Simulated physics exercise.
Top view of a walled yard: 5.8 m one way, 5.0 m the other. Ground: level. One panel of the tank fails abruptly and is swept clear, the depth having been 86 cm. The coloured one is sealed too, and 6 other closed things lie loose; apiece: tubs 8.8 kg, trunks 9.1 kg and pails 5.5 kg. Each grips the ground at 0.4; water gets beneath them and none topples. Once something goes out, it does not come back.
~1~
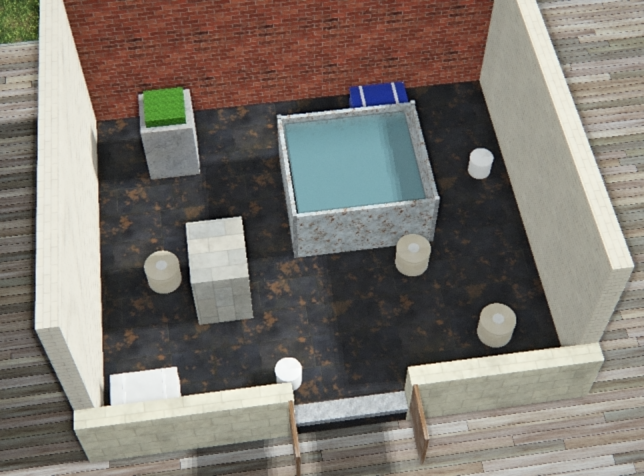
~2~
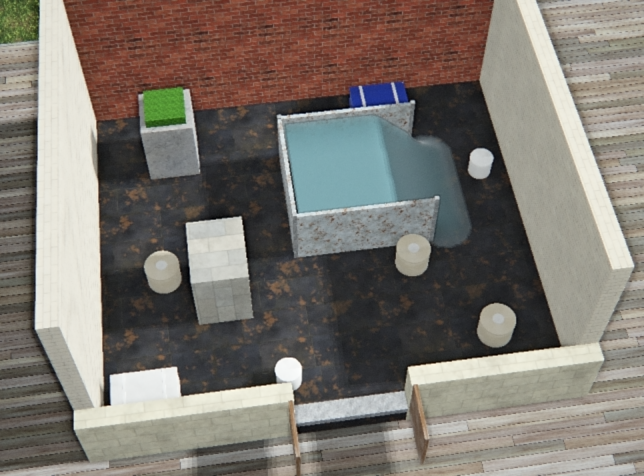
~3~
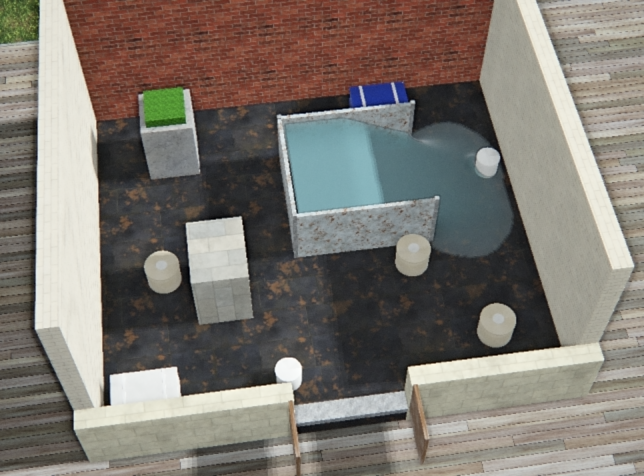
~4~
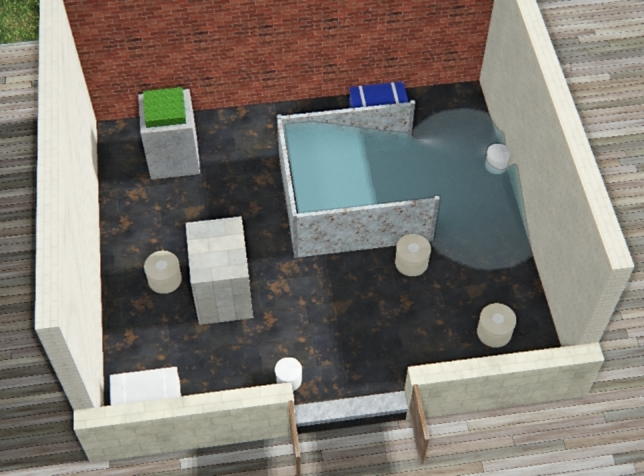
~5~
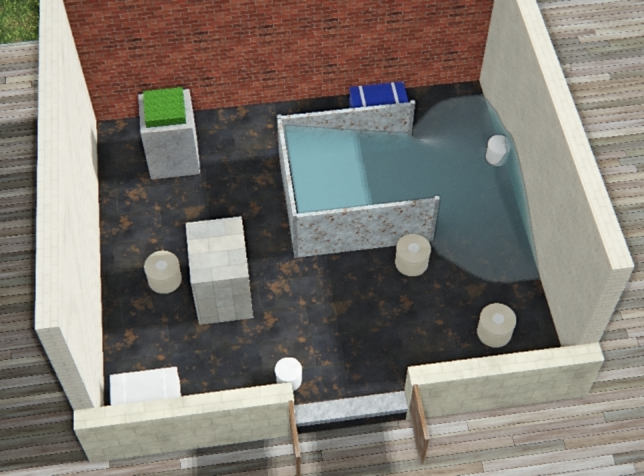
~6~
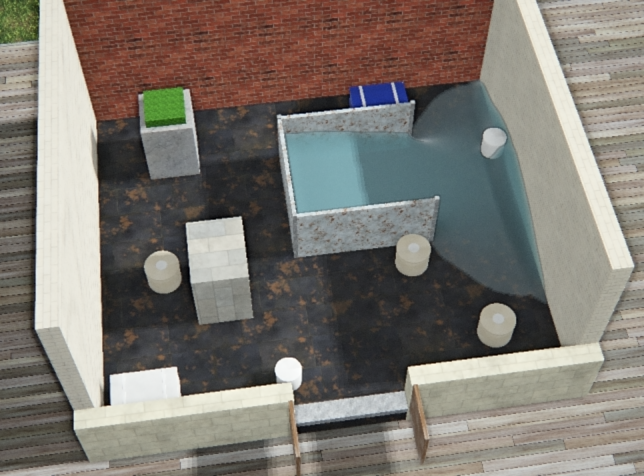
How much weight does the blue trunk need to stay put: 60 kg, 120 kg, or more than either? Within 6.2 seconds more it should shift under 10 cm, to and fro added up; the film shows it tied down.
The heavier one is not sufficient either.
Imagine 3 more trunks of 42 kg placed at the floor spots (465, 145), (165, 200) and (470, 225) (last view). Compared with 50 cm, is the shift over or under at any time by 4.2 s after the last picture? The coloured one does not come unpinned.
Results, in sequence: Exceeded / not exceeded / exceeded.
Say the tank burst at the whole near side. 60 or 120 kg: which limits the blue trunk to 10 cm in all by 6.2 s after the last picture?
In that case the lower weight is enough.
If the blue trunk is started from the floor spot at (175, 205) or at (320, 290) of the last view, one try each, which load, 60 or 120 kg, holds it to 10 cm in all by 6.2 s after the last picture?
Taking the two tries in order, even the light one works and even the light one works.
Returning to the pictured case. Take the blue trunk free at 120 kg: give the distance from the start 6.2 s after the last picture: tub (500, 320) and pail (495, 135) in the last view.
So the first is off by 450 centimetres, the second by 100 centimetres.
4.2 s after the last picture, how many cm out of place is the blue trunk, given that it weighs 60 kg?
Around 250 centimetres out of place.
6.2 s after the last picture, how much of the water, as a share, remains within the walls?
Remaining: Approx. 94 per cent.
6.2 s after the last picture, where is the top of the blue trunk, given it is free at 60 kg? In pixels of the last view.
About pixel (225, 130).
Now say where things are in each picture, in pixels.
The blue trunk at (379, 96), on the bottom; water covers 2.7 m2; 0 of 7 have shifted, in the first frame.
The blue trunk at (379, 96), on the bottom; 3.8 m2 under water; 0 of 7 have shifted, in the second frame.
The blue trunk at (379, 96) rests on the ground; 5.2 m2 under water; 1 of 7 have shifted, in the third frame.
The blue trunk at (379, 96), on the bottom; 6.1 m2 under water; 1 of 7 have shifted, in the fourth frame.
The blue trunk at (379, 96) rests on the ground; water covers 6.6 m2; 1 of 7 have shifted, in the fifth frame.
The blue trunk at (379, 96), on the bottom; 7.0 m2 under water; 1 of 7 have shifted, in the sixth frame.
Then, 0.6 s after the last picture the blue trunk would be 0 cm from its start with 60 kg and 0 cm from its start with 120 kg; 2 cm of water round it then.
Then, 2.3 s after the last picture the blue trunk would be 154 cm from its start with 60 kg and 49 cm from its start with 120 kg; 16 cm of water round it then.
Then, 4.2 s after the last picture the blue trunk would be 230 cm from its start with 60 kg and 50 cm from its start with 120 kg; 10 cm of water round it then.
Then, 6.2 s after the last picture the blue trunk would be 230 cm from its start with 60 kg and 50 cm from its start with 120 kg; 7 cm of water round it then.
